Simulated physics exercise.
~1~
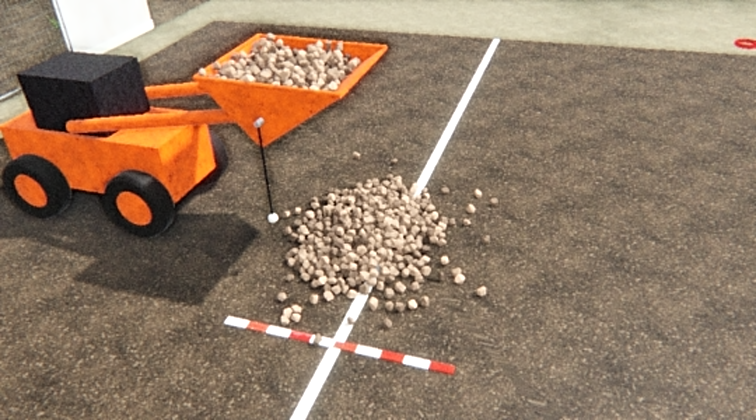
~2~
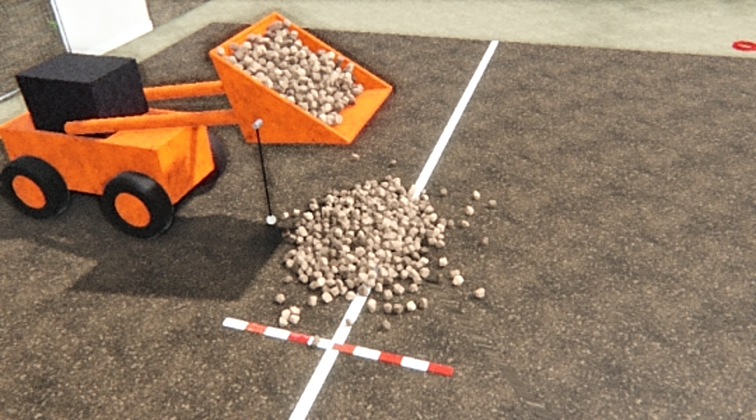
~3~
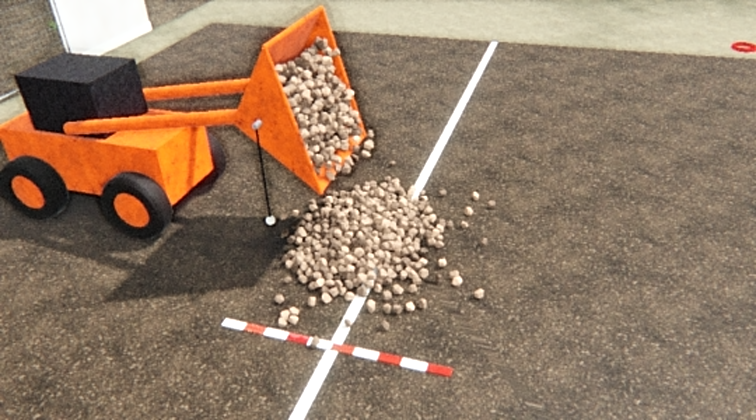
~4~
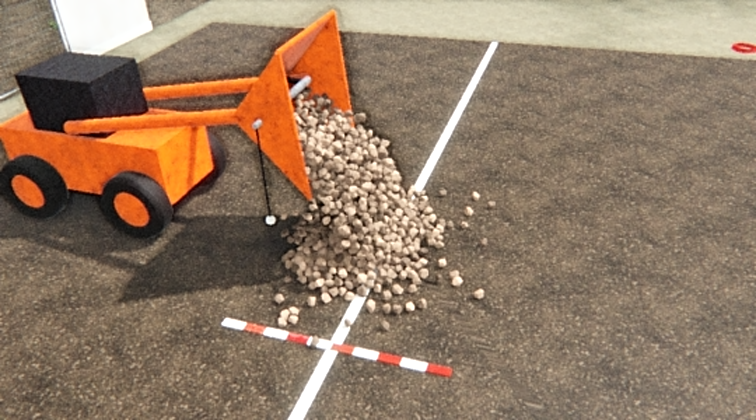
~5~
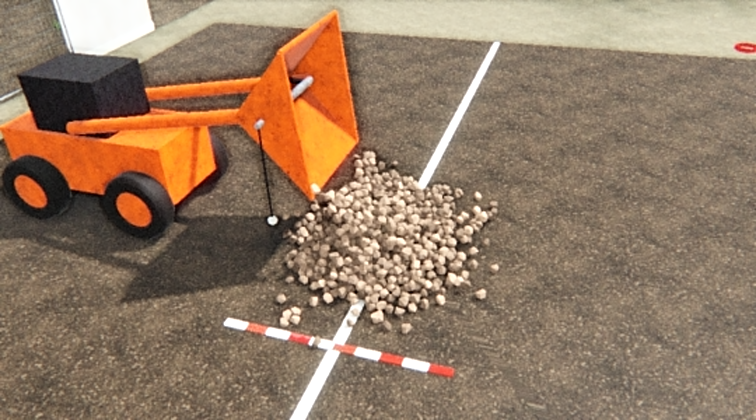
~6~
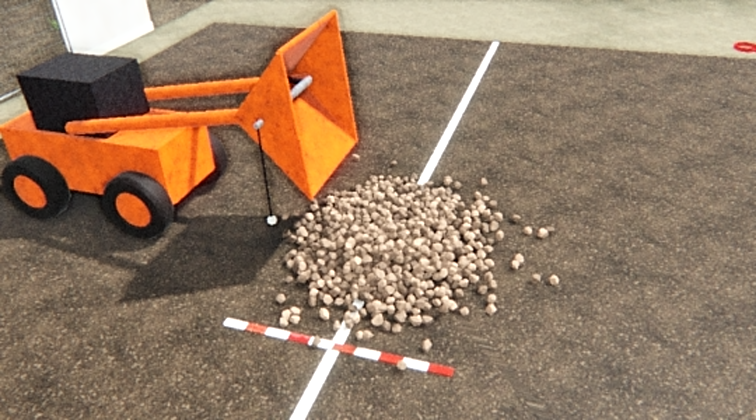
An orange loader with a black block on its back stands at the left of a dark, gritty yard, seen from the side and slightly above, its raised bucket full of pale brown stones. Below the bucket, an earlier heap lies across a white line, near a red-and-white striped staff and a small white ball hanging under the hinge. The bucket tips forward to the right, and stones gather at its lip, then pour onto the heap. It stops steeply tilted and empties as the pile spreads right. Finally, the bucket hangs empty above a broader heap, with much more stone beyond the line.
